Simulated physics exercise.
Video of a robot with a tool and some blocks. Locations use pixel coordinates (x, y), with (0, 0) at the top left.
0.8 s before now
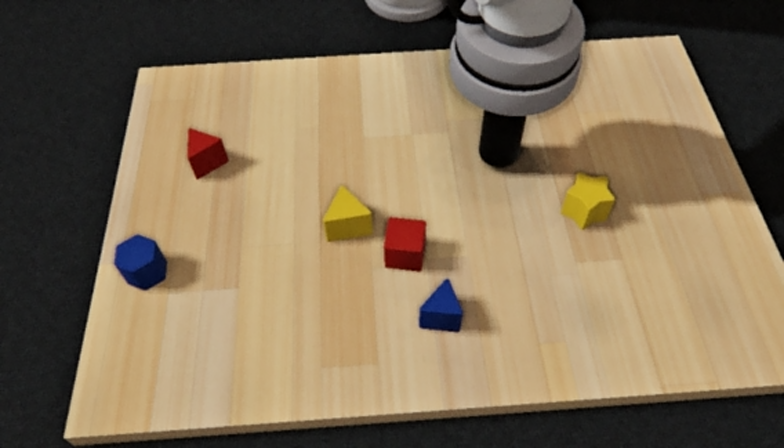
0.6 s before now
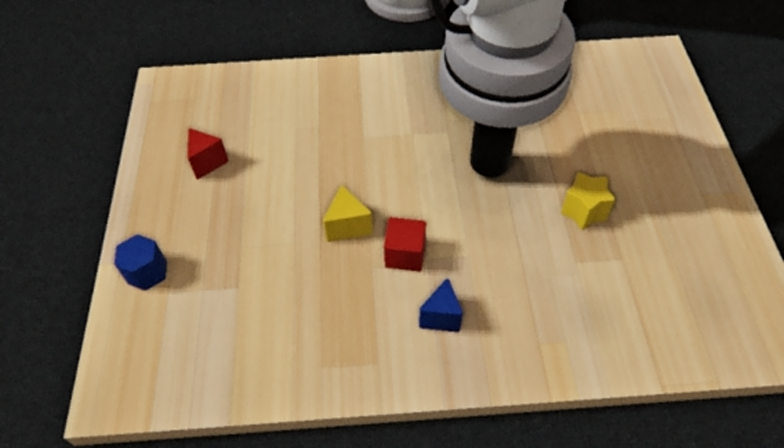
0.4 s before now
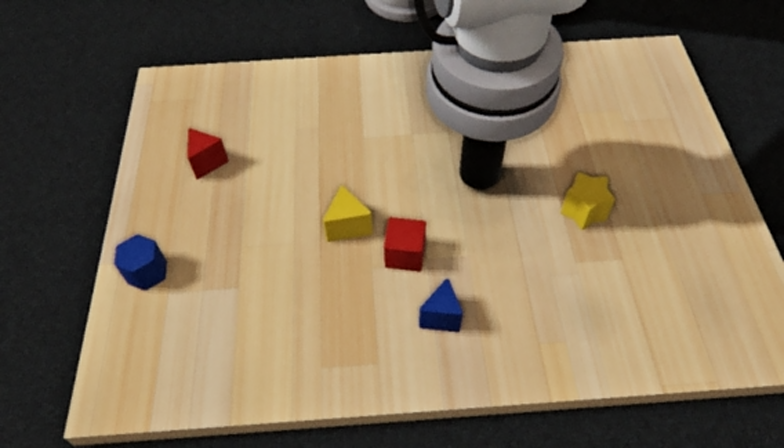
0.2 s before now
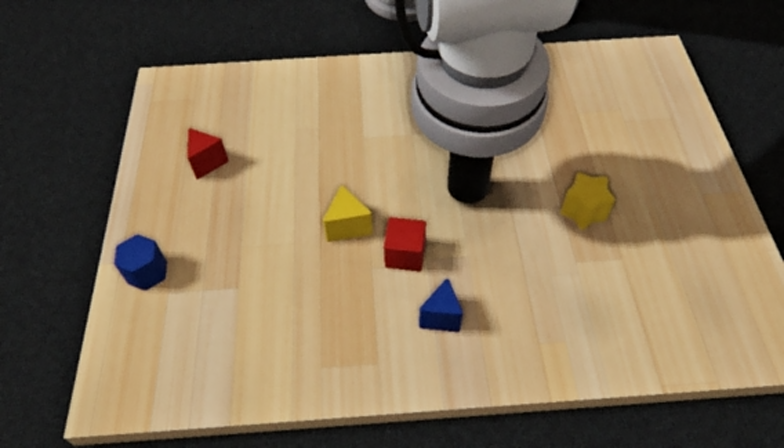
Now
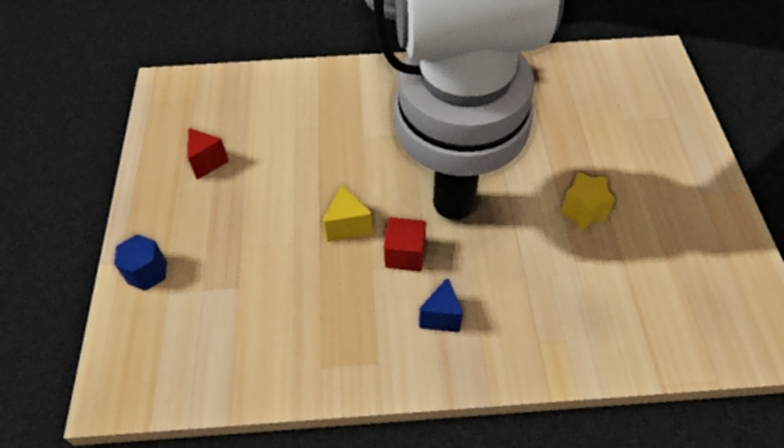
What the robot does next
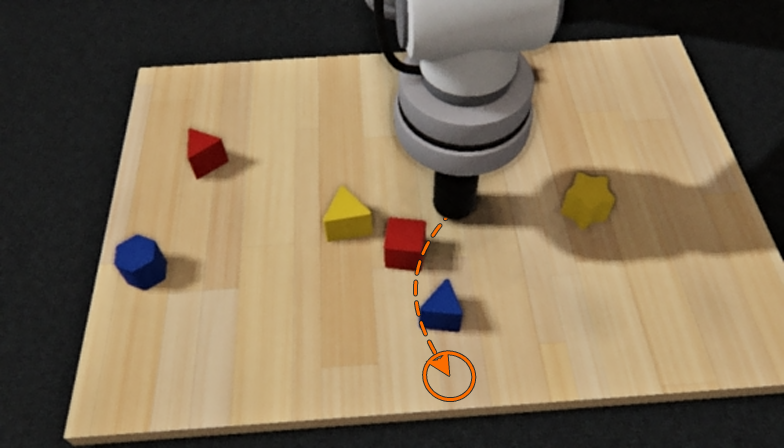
A robot arm moves its black tool down and left toward the red block.
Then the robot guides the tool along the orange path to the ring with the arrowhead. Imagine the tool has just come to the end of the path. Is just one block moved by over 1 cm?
It seems not.
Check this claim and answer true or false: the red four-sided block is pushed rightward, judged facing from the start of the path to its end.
Answer: True.
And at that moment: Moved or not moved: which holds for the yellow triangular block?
Same place.
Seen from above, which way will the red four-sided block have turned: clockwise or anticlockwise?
It spins clockwise.
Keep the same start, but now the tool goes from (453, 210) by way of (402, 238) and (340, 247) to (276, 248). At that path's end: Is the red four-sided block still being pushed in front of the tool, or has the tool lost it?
The tool passes it.
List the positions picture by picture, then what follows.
The first picture shows lower end of the tool at (498, 154), tops of blocks, yellow triangular block at (345, 206), red four-sided block at (405, 234), blue triangular block at (443, 300).
The second picture shows tool at (490, 163), blocks as before.
The third picture shows tool at (480, 175), blocks as before.
The fourth picture shows tool at (468, 188), blocks as before.
The fifth picture shows tool at (454, 204), yellow triangular block at (345, 206), red four-sided block at (405, 234), blue triangular block at (443, 300).
The drawn path runs from (453, 210) via (422, 256) and (419, 315), ending at (449, 376).
What follows on the original path. One third of the way, tool at (422, 251); red four-sided block at (380, 252), turned 35° clockwise.
Two thirds of the way, tool at (419, 312); red four-sided block at (372, 263), turned 80° clockwise; blue triangular block at (453, 315), turned 15° anticlockwise.
At the end, tool at (450, 372); yellow triangular block not moved; red four-sided block at (372, 263), turned 80° clockwise; blue triangular block at (485, 340), turned 60° anticlockwise.
